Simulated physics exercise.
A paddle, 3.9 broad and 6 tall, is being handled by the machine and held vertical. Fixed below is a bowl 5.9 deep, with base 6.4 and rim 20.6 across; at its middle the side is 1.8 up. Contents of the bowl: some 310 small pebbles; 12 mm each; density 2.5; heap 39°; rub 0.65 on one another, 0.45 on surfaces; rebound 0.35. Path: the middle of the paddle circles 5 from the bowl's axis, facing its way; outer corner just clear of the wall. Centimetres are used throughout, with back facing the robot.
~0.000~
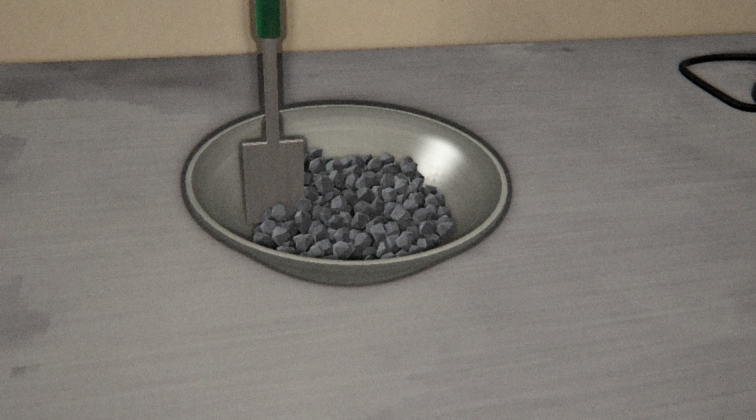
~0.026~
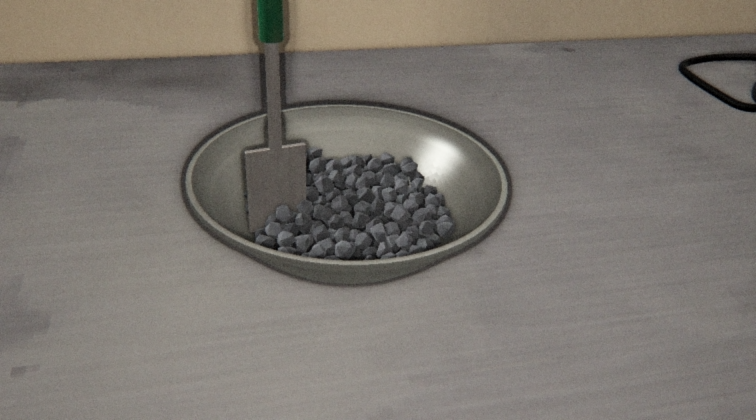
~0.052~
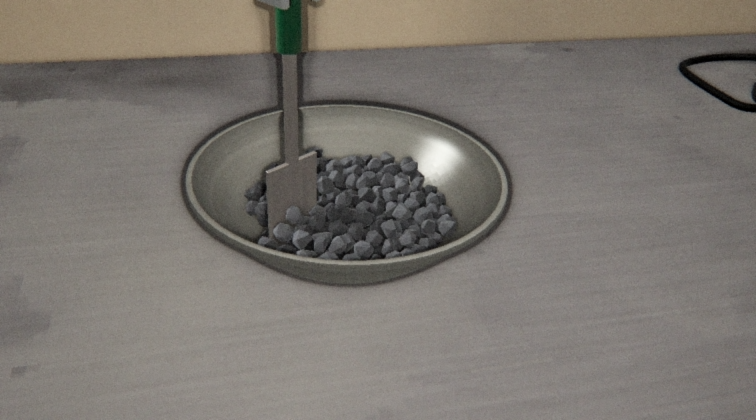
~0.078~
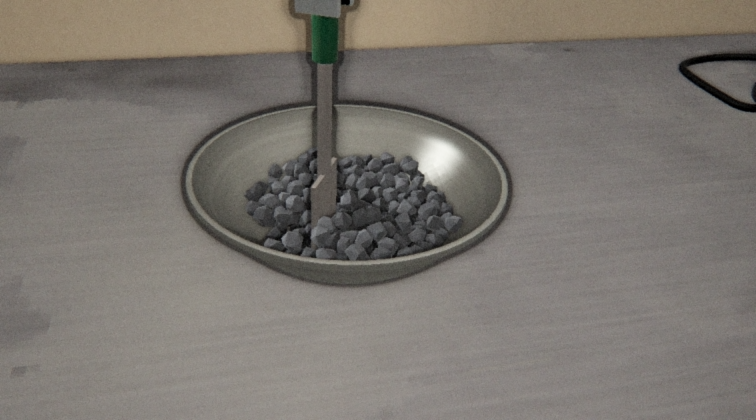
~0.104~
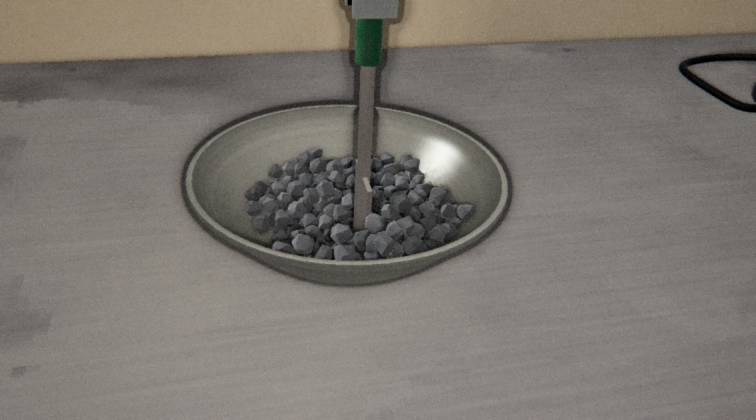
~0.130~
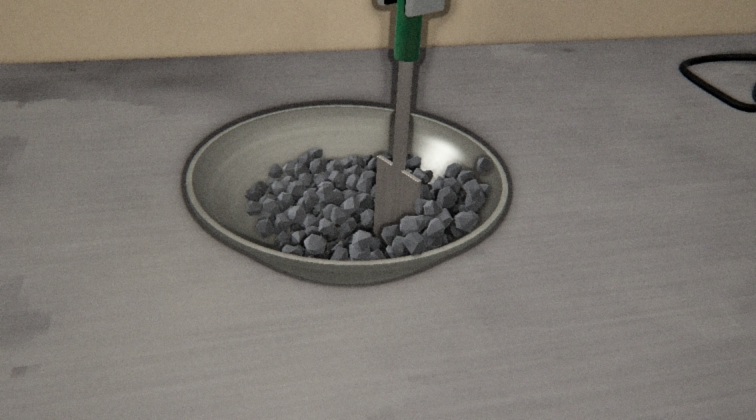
A green-handled paddle sweeps rightward through gray pebbles in a metal bowl, turning as it goes.
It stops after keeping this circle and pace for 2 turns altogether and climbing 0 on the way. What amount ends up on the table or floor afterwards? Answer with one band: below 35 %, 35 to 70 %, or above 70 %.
35 to 70 %.
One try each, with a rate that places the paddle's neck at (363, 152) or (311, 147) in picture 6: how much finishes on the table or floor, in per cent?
About 35 and 20 per cent.
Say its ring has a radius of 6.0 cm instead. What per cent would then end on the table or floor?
That would come to roughly 45 percent.
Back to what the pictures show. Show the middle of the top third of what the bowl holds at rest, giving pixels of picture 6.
The centre sits around (317, 202) in the last picture.
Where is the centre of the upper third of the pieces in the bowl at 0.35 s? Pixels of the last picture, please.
Roughly pixel (242, 172).
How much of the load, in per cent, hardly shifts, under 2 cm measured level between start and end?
Result: Close to 10 per cent of the load.
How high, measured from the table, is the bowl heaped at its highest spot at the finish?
Roughly 4.0 cm.
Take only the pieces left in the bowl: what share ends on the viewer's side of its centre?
Close to 45 in a hundred.
After 0.35 s, 349° round, highest piece 9 above the table; 228 in the bowl, 41 on the table or floor, 40 in flight or on the tool.
After 0.58 s, 222° round, highest piece 10 above the table; 172 in the bowl, 118 on the table or floor, 19 in flight or on the tool.
After 0.89 s, 0° round, highest piece 7 above the table; 165 on the table or floor, 144 in the bowl.
After 1.59 s, 0° round, highest piece 4 above the table; 166 on the table or floor, 143 in the bowl.
In the end, 166 on the table or floor, 143 in the bowl. That is 54 % on the table or floor.
